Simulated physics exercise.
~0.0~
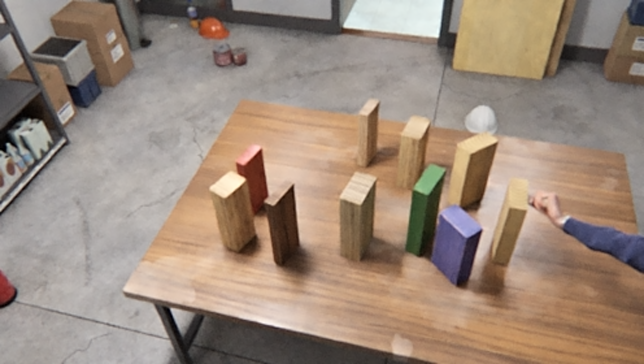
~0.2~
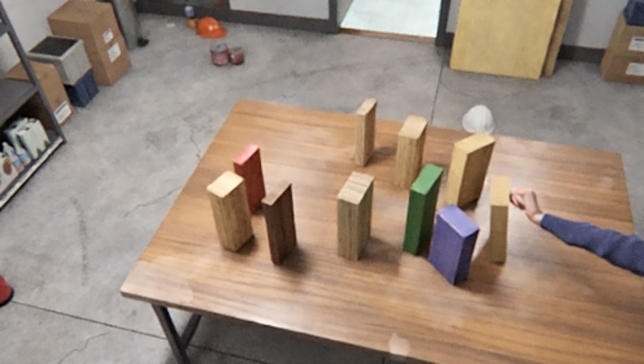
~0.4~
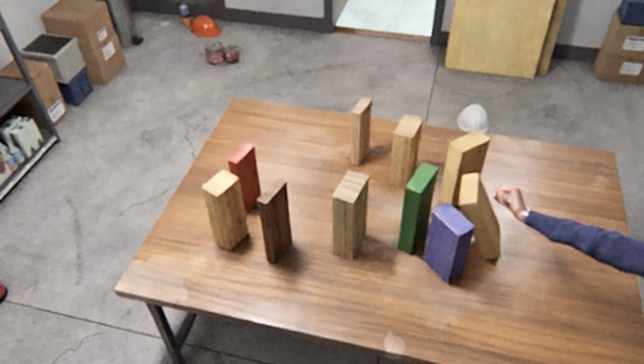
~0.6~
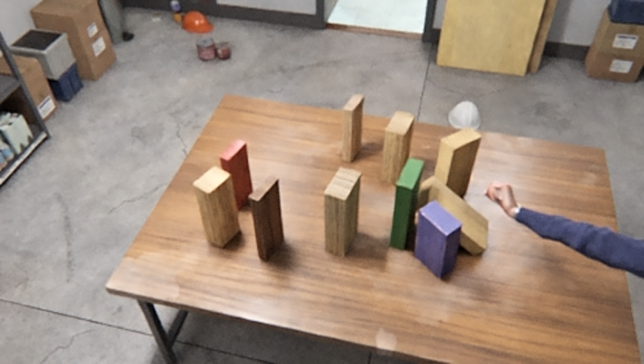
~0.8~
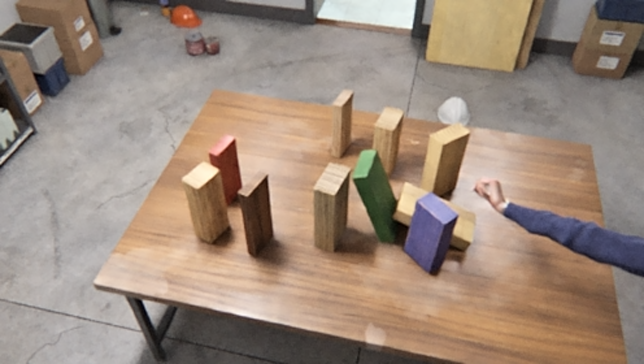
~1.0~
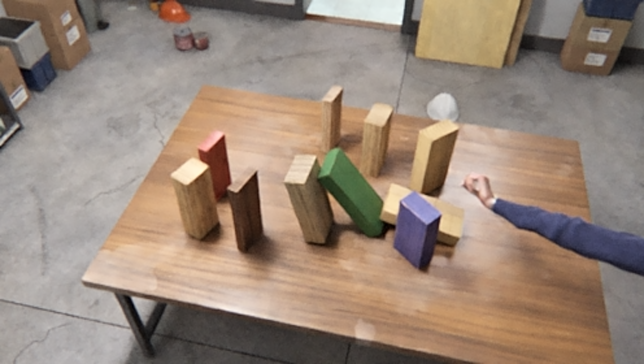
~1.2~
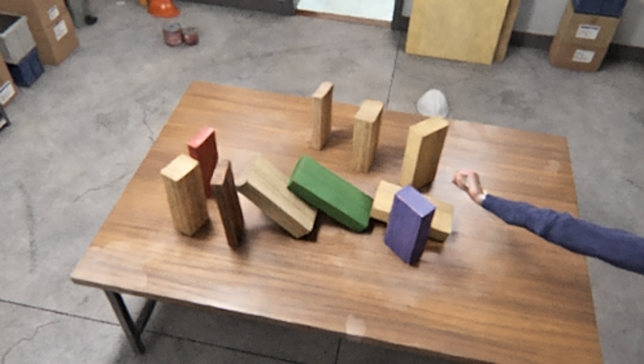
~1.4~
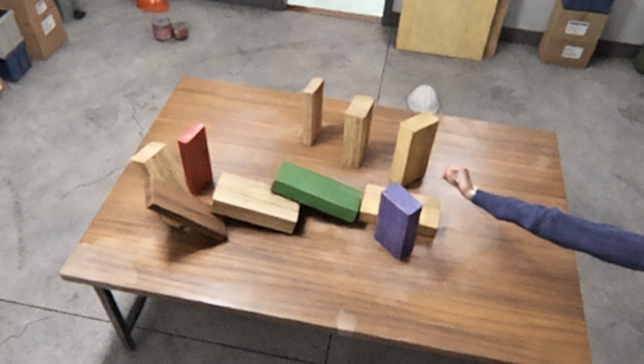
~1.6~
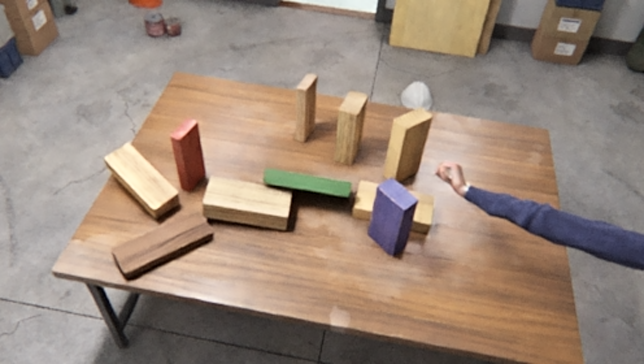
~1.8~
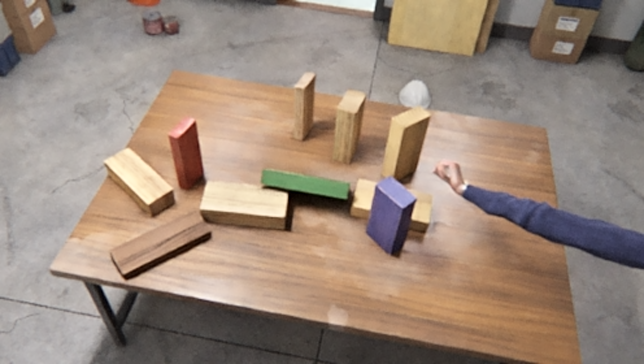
On a wooden table, a hand tipped a light wooden block leftward, which knocked over the green block and then three more wooden ones in a chain, while the red, purple and three other blocks at the back stayed standing.
